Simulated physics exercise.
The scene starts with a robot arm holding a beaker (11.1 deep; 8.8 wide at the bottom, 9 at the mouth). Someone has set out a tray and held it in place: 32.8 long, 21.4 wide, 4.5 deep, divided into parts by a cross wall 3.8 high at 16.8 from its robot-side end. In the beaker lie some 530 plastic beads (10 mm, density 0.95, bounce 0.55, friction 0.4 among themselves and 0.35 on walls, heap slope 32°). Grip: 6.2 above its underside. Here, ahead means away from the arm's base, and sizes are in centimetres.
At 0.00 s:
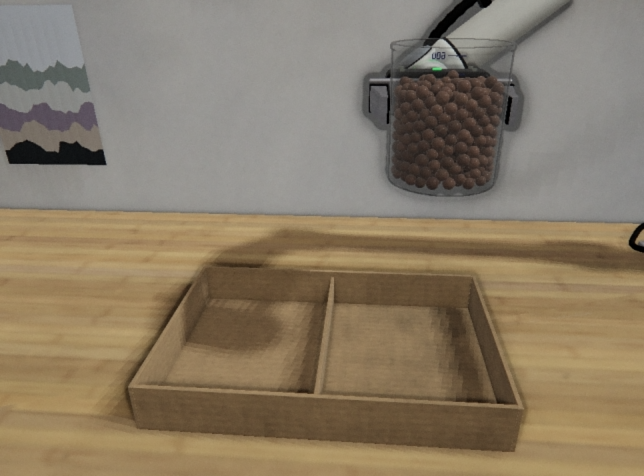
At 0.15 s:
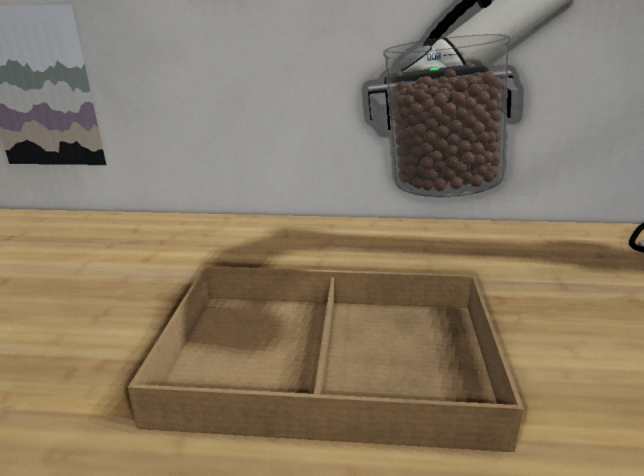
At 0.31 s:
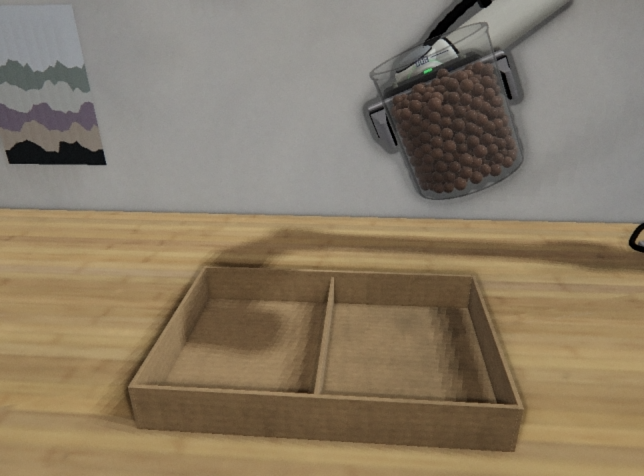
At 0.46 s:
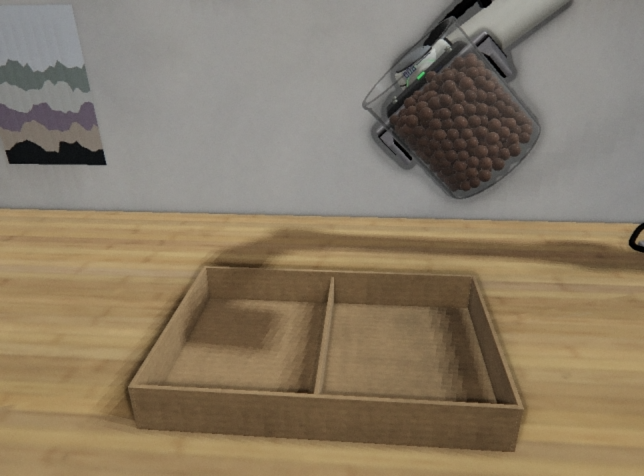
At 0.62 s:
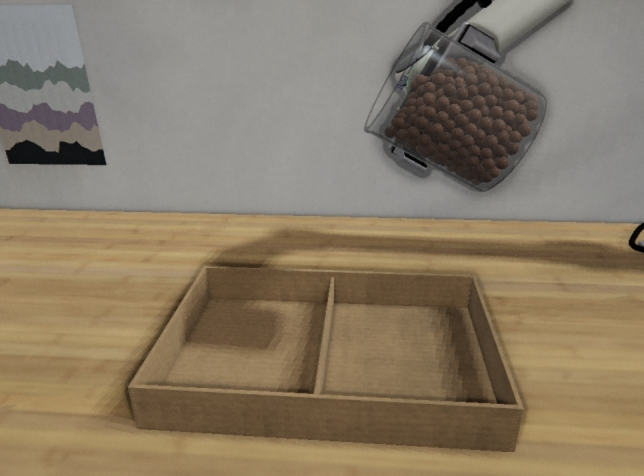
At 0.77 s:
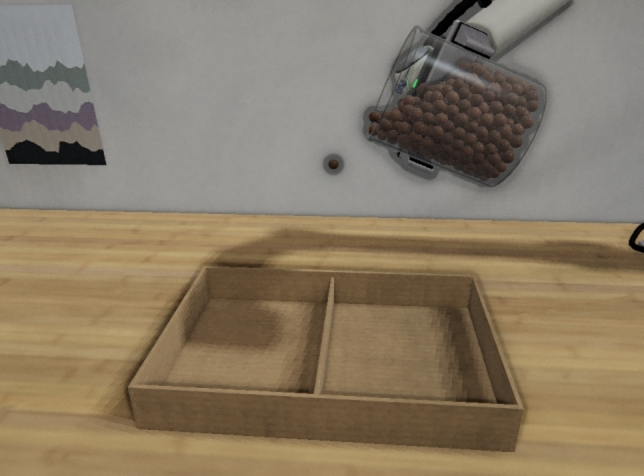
In this clip, a robot arm holds a clear beaker of brown beads above and behind a two-part tray on a wooden surface, then tilts it steadily to the left until a single bead drops from the mouth.
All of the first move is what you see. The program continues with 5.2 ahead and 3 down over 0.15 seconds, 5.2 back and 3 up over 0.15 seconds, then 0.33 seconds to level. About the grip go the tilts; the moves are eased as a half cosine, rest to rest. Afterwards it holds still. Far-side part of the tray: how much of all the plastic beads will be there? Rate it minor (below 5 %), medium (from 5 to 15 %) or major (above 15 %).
Rated: Medium.
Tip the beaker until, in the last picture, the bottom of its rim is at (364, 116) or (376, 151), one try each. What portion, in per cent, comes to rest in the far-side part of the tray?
Close to 0 percent for the first and close to 30 percent for the second.
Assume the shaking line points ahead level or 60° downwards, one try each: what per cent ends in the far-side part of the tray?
Roughly 20 per cent, then 0 per cent.
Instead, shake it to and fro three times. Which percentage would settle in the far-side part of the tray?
In that case it would be near 20 percent.
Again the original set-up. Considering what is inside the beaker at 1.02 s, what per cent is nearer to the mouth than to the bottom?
About 45 percent.
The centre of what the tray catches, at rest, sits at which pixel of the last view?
Centre estimate: About (274, 344).
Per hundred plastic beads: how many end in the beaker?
My estimate would be some 90 percent.
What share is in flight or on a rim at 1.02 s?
6 per cent.
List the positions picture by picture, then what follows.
The first picture shows the beaker middle at (446, 116), level; upper third of the load around (451, 99), from x 395 to 500, top at y 75; 527 in the beaker.
The second picture shows the beaker middle at (447, 116), tilted 6° forward; upper third of the load around (452, 100), from x 400 to 495, top at y 75.
The third picture shows the beaker middle at (449, 116), tilted 23° forward; upper third of the load around (456, 99), from x 395 to 510, top at y 70.
The fourth picture shows the beaker middle at (451, 114), tilted 45° forward; upper third of the load around (461, 97), from x 395 to 525, top at y 60.
The fifth picture shows the beaker middle at (453, 112), tilted 62° forward; upper third of the load around (466, 94), from x 390 to 530, top at y 65.
The sixth picture shows the beaker middle at (453, 111), tilted 68° forward; upper third of the load around (472, 97), from x 335 to 530, top at y 65; 526 in the beaker, 1 in flight or on a rim.
After 1.02 s, tilted 68° forward, highest piece 28 above the table; 496 in the beaker, 1 in the far-side part, 30 in flight or on a rim.
After 1.27 s, tilted 22° forward, highest piece 30 above the table; 462 in the beaker, 41 in the far-side part, 18 in the robot-side part, 6 in flight or on a rim.
After 1.60 s, level, highest piece 30 above the table; 462 in the beaker, 46 in the far-side part, 18 in the robot-side part, 1 on the table or floor.
After 2.65 s, level, highest piece 30 above the table; 462 in the beaker, 46 in the far-side part, 18 in the robot-side part, 1 on the table or floor.
In the end, 462 in the beaker, 46 in the far-side part, 18 in the robot-side part, 1 on the table or floor. That is 9 % in the far-side part of the tray.
